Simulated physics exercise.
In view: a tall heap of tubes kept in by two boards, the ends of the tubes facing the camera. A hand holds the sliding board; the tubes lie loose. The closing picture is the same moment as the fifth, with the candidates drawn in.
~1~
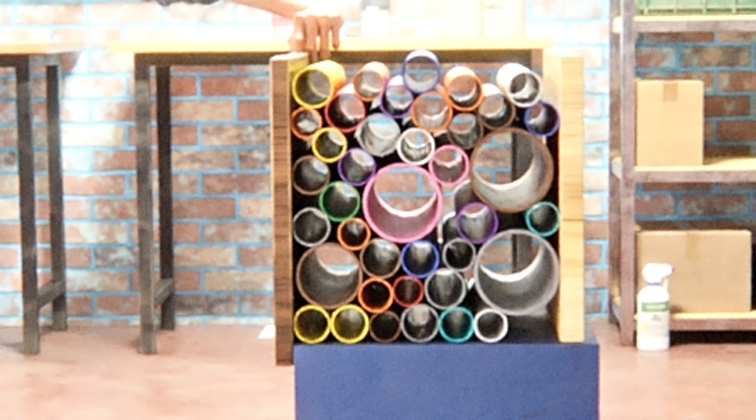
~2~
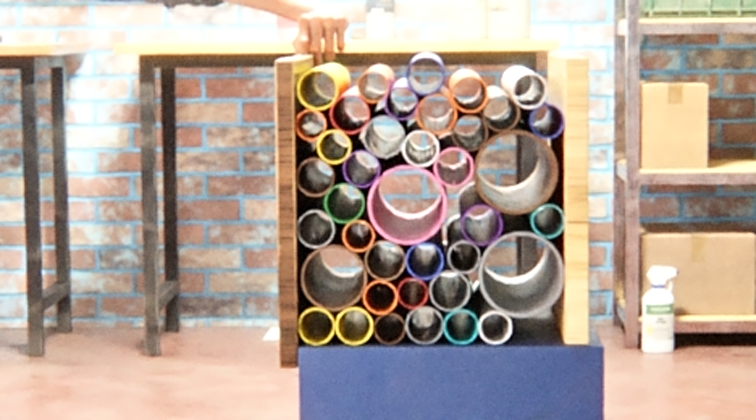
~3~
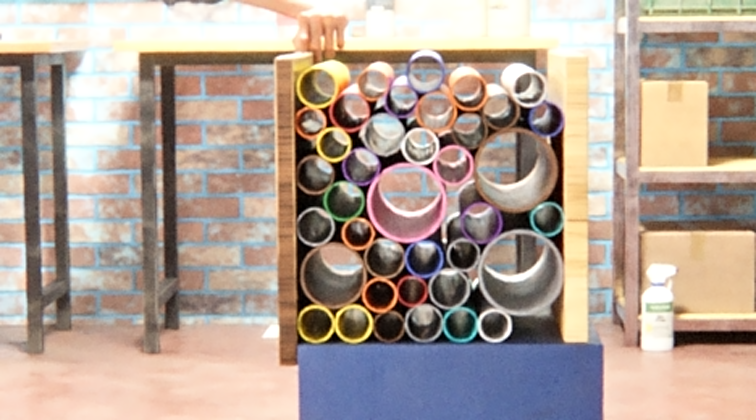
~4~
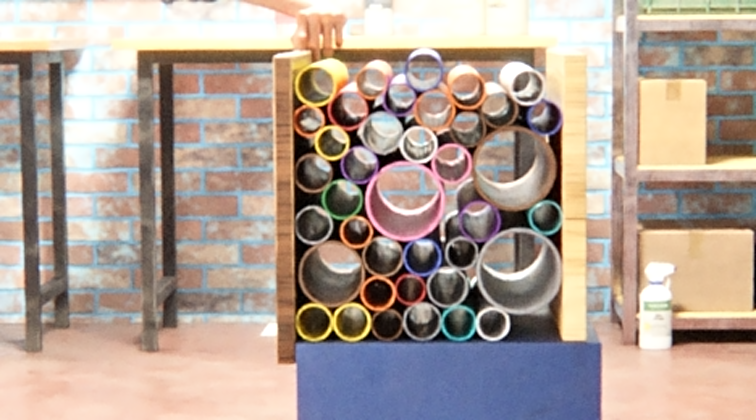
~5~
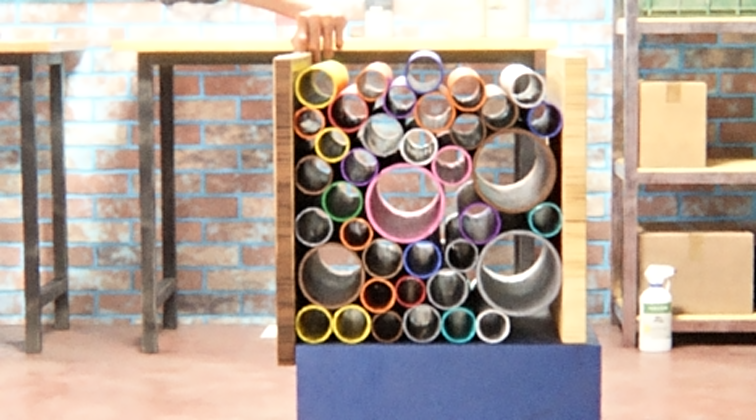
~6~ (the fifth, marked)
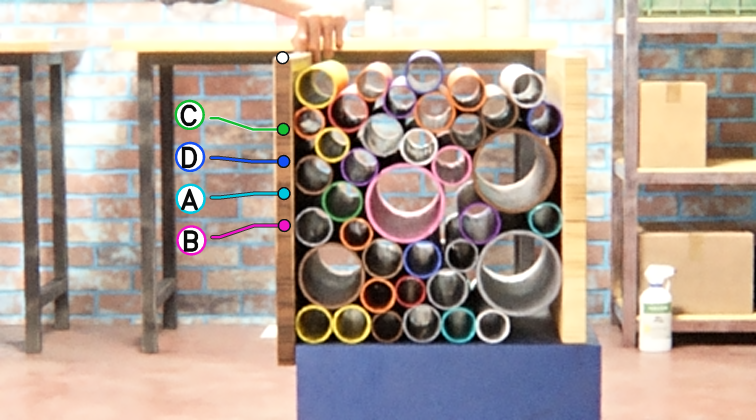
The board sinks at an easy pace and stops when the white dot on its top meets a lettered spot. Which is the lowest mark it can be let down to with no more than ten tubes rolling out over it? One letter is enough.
No lower than B.
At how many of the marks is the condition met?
Four of them.
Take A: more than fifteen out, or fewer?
Fewer than fifteen.
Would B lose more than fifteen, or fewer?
Fewer than fifteen.
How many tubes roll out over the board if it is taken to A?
At A the number is two.
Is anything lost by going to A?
At A: Yes.
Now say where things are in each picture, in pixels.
In the first picture, side board (295, 197); a yellow tube (312, 324); a white tube (490, 326).
In the second picture, a white tube (495, 328); a grey tube (450, 291).
In the third picture, a pink tube (407, 203); a green tube (344, 201).
In the fourth picture, a grey tube (382, 132); a red tube (348, 110).
In the fifth picture, a yellow tube (316, 87); side board (297, 196); a yellow tube (314, 324).
On the marked copy, A at (284, 194); B at (284, 225); C at (283, 129); D at (283, 161); the white dot at (282, 58).
With B. Early on, top of the board (294, 133).
Further on, top of the board (295, 218).
At the end, top of the board (295, 225), about five out over the board.
As for the rest, A two out over the board; C none out over the board; D none out over the board.
